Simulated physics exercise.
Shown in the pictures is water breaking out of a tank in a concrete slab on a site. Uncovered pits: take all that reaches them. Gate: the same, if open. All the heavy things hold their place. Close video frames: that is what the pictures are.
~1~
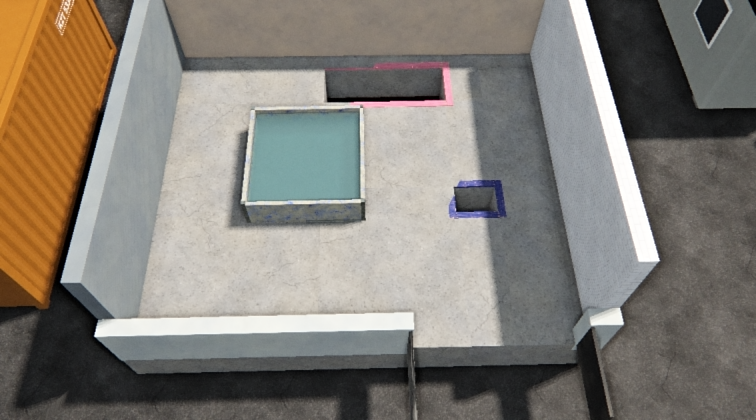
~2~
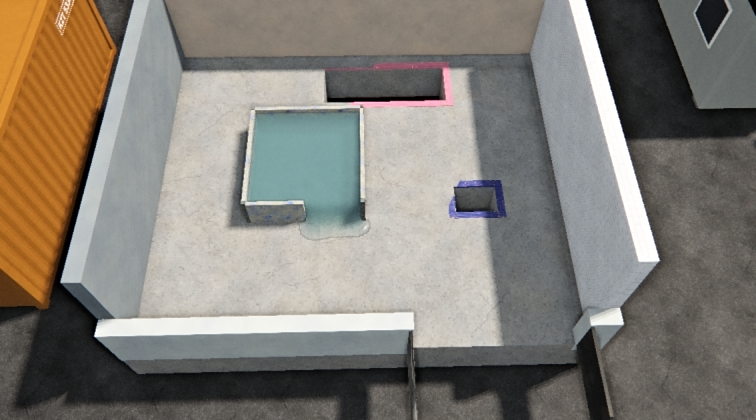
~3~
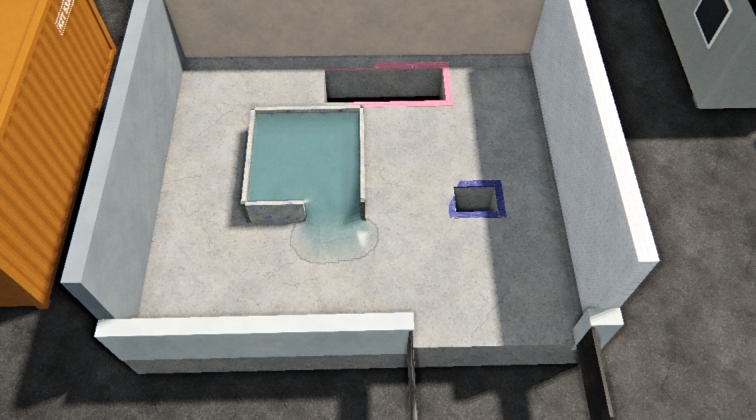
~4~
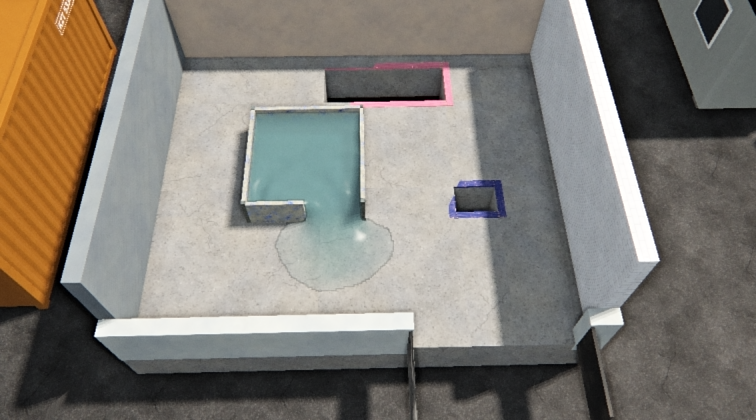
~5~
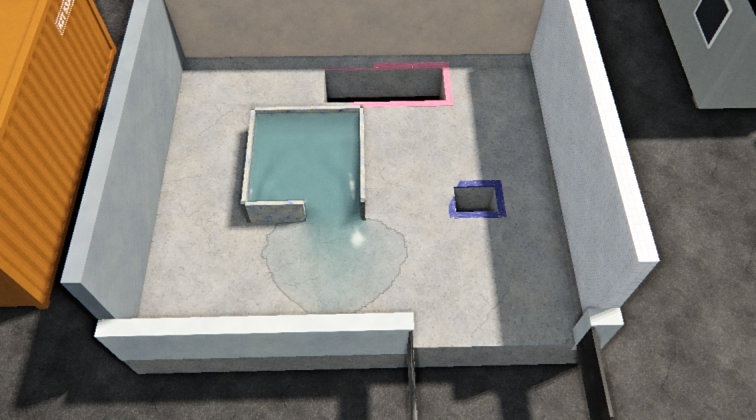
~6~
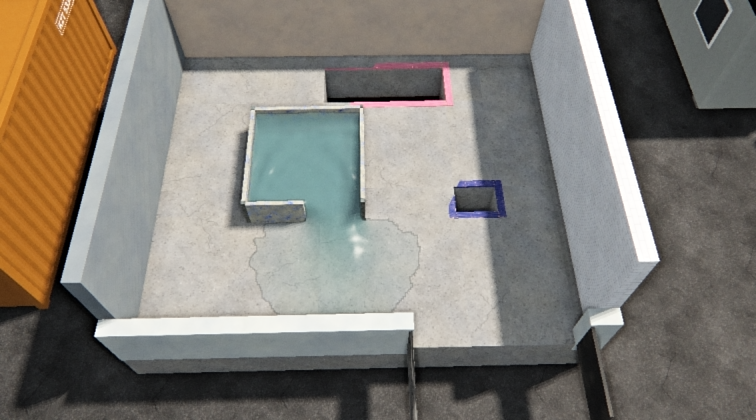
Water pours through a gap in the tank's front wall and spreads across the concrete slab.
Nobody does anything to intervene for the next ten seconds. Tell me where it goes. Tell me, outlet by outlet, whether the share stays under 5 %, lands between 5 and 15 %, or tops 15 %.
In order: The gate goes higher than fifteen per cent, the pink pit stays lower than five per cent, the blue pit stays lower than five per cent.
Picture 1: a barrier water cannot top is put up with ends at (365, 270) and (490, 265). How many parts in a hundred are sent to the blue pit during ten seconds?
Blue: About 6 %.
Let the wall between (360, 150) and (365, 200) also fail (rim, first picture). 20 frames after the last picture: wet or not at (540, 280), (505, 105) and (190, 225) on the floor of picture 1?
Soaked, then soaked, then unsoaked.
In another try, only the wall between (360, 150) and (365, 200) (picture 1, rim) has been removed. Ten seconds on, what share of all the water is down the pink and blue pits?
Roughly, in per cent: Pink 8, blue 25.
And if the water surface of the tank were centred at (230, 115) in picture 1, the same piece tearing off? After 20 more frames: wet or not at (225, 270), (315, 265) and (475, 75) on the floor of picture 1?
Looking at all three, I'd call them swamped, swamped, bone dry.
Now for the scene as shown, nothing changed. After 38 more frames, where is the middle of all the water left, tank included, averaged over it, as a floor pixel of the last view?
Centre: Close to (324, 224).
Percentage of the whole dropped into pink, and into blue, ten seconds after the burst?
The first comes to roughly 2 percent, the second to roughly 2 percent.
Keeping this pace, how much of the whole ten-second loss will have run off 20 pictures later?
My reading is near 30 per cent.
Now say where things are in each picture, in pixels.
In the first frame, still water in the water tank at (306, 156).
In the second frame, water pours out at (334, 212) and has run to (304, 230).
In the third frame, the front is at (311, 257), out from the gap at (334, 213).
In the fourth frame, the front is at (317, 285), out from the gap at (334, 213).
In the fifth frame, water pours out at (334, 213) and has run to (321, 310).
In the sixth frame, the front is at a hidden place, out from the gap at (334, 213).
A moment on, water covers 15 % of the floor; the gate 0 %, the pink pit 0 %, the blue pit 0 %.
Next, water covers 25 % of the floor; the gate 3 %, the pink pit 0 %, the blue pit 0 %.
Then, water covers 35 % of the floor; the gate 9 %, the pink pit 0 %, the blue pit 0 %.
Later, water covers 60 % of the floor; the gate 17 %, the pink pit 0 %, the blue pit 0 %.
In the end, water covers 75 % of the floor; the gate 26 %, the pink pit 1 %, the blue pit 2 %.
